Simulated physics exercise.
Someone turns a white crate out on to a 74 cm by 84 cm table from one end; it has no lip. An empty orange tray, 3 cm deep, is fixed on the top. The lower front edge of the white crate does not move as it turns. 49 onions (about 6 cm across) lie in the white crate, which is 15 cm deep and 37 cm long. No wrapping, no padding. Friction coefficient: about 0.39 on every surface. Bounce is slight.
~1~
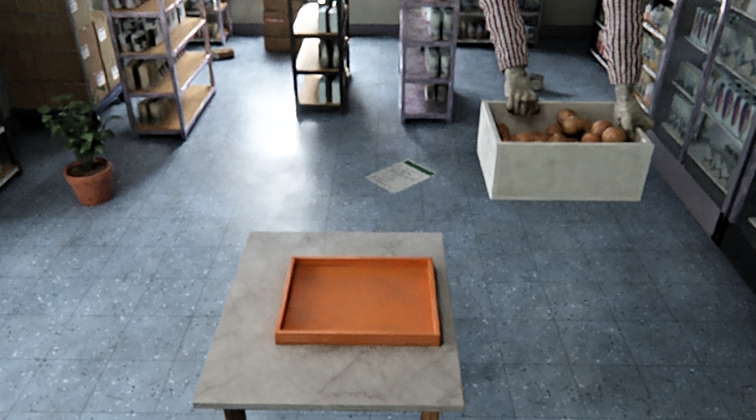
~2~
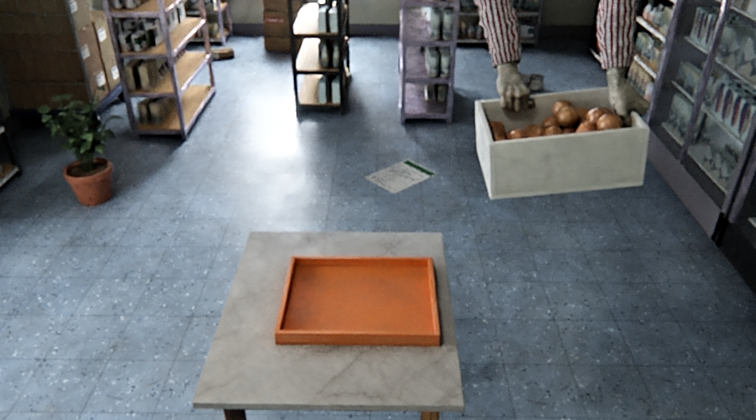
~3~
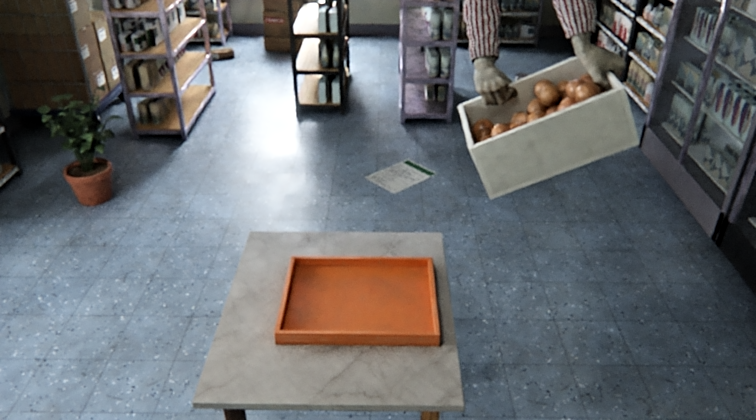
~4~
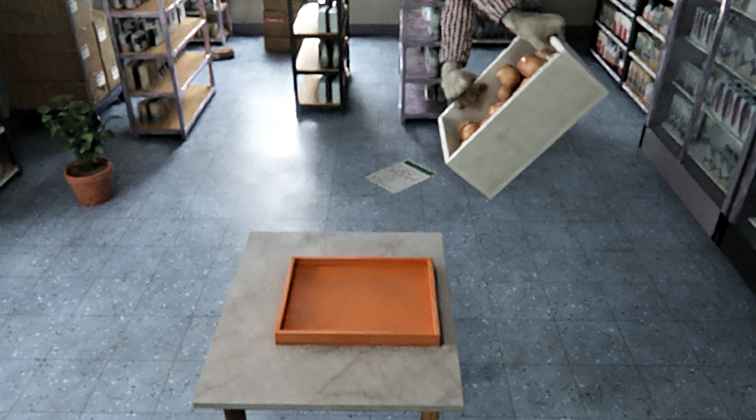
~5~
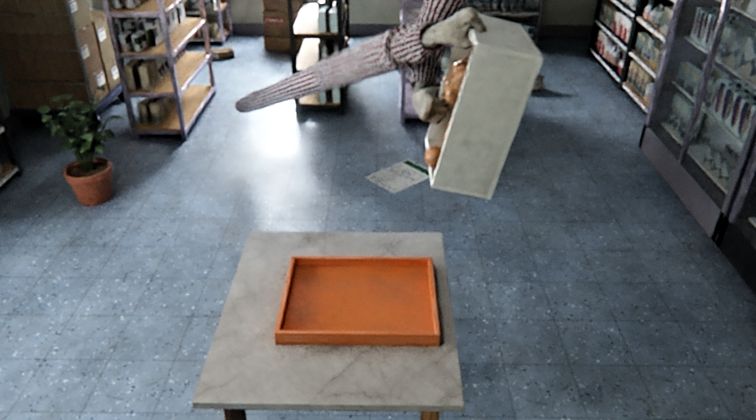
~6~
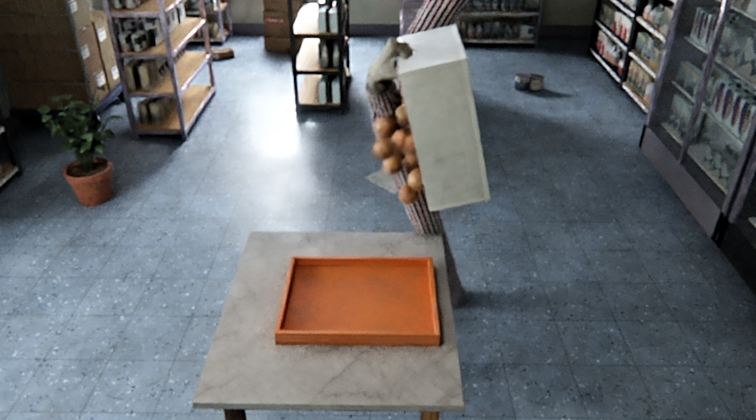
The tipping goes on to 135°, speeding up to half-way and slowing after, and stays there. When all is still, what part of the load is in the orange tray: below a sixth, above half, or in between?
In the end over half of them are in the orange tray.
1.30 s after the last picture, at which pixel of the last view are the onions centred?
Around (328, 291).
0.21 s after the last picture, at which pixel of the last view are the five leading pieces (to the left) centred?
Around (303, 276).
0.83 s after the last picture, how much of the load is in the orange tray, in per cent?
Some 75 per cent by then.
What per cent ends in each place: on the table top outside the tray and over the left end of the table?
Roughly 0 and 10 per cent.
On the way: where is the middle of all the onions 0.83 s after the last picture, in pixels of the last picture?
Around (334, 291).
Then, 0.21 s after the last picture, tilt 131°; 9 still in the white crate, 9 in the orange tray, 4 on the table top outside the tray and 27 in the air.
Then, 0.47 s after the last picture, tilt 135°; 30 in the orange tray, 18 on the table top outside the tray and 1 in the air.
Then, 0.83 s after the last picture, tilt 135°; 36 in the orange tray, 8 on the table top outside the tray and 5 over the left end of the table.
Outcome (1.30 s after the last picture), 36 in the orange tray, 1 on the table top outside the tray, 6 over the left end of the table and 6 over the table's other edges. Asked share, 36 of 49, 73 per cent.
